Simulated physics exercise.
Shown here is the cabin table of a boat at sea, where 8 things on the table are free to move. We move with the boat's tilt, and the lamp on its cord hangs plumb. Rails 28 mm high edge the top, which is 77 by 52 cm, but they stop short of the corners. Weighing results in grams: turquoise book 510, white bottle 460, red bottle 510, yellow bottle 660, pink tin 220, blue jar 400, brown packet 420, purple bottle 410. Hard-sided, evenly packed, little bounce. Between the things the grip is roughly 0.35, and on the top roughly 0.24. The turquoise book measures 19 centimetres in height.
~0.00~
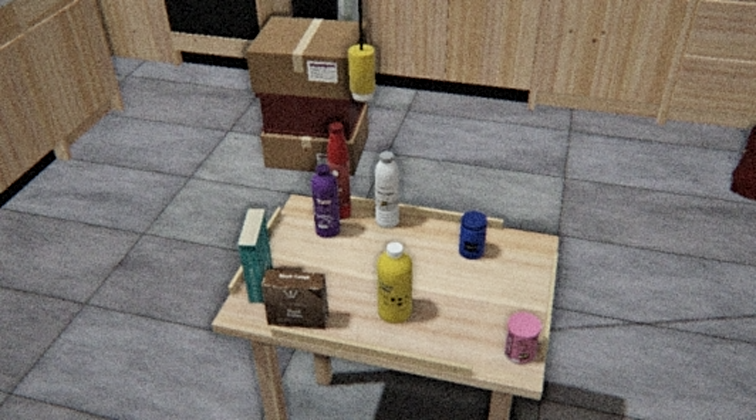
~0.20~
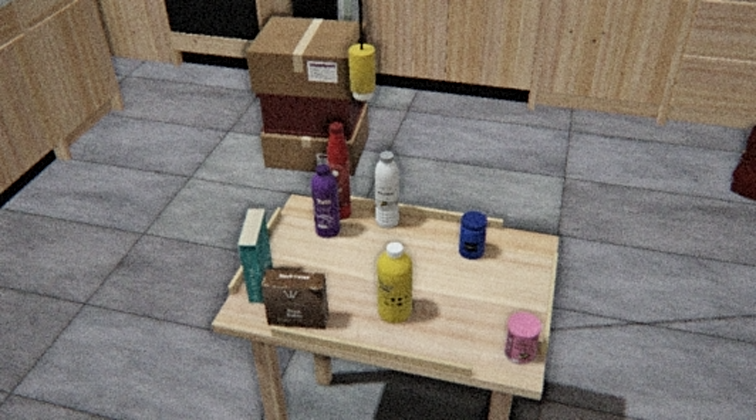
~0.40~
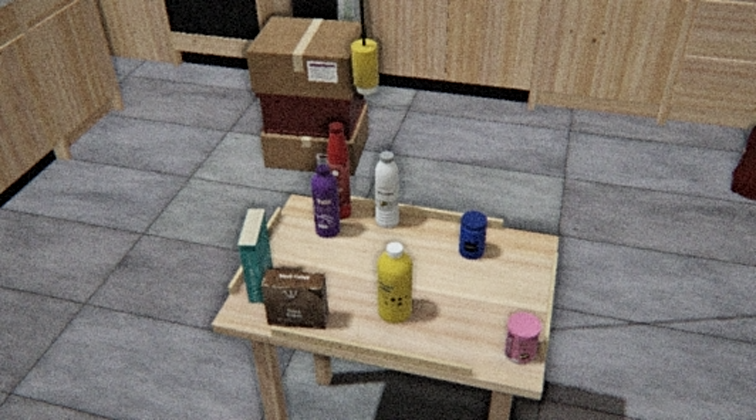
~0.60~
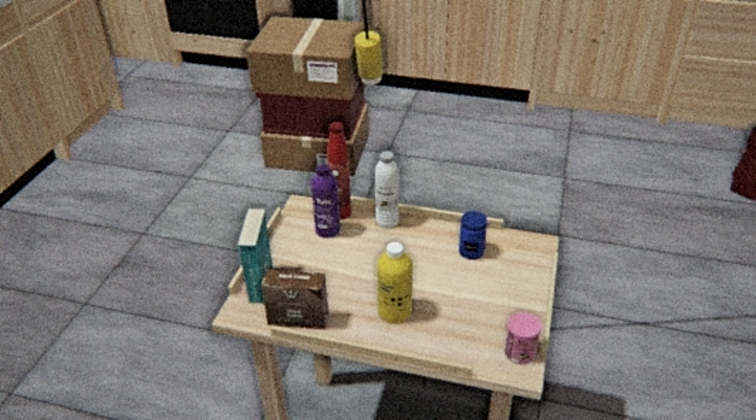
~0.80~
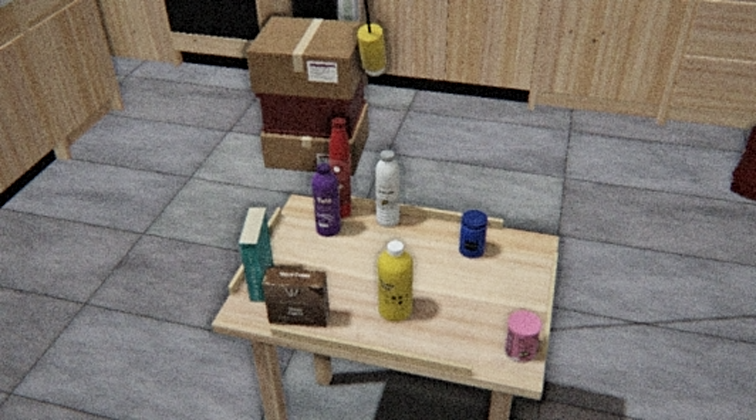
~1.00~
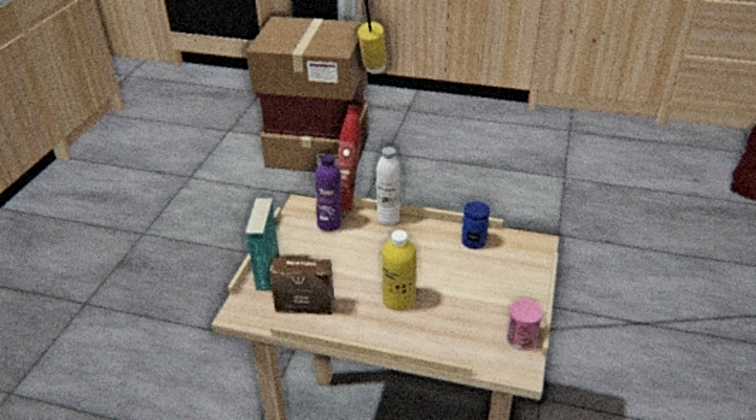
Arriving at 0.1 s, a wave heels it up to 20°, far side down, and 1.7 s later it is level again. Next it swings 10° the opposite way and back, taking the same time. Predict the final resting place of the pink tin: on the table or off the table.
The pink tin ends up on the table.
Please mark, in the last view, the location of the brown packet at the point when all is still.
Close to pixel (336, 220) in the final view.
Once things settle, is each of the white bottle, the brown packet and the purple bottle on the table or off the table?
When everything stops, the white bottle is still in bounds, the brown packet is still in bounds, and the purple bottle is out of bounds.
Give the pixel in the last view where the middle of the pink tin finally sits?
Around (534, 256).
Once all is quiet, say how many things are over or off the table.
That makes 2.
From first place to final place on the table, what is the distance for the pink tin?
Some 29 cm.
After 1.20 s, heel 16°, far side down; pink tin slid 12 cm near (528, 301); purple bottle tipped 21° from how it sat; brown packet slid 13 cm.
After 1.50 s, heel 6°, far side down; purple bottle now off the table; pink tin slid 26 cm near (533, 264); yellow bottle slid 26 cm.
After 1.90 s, boat level; pink tin slid 29 cm near (534, 256); yellow bottle slid 29 cm; brown packet slid 31 cm.
At rest (4.0 s), off the table, red bottle and purple bottle; not toppled but over 5 cm from the start, turquoise book, yellow bottle, pink tin, blue jar and brown packet; the last one in place, give or take 5 cm. In the last view, pink tin near (534, 256).
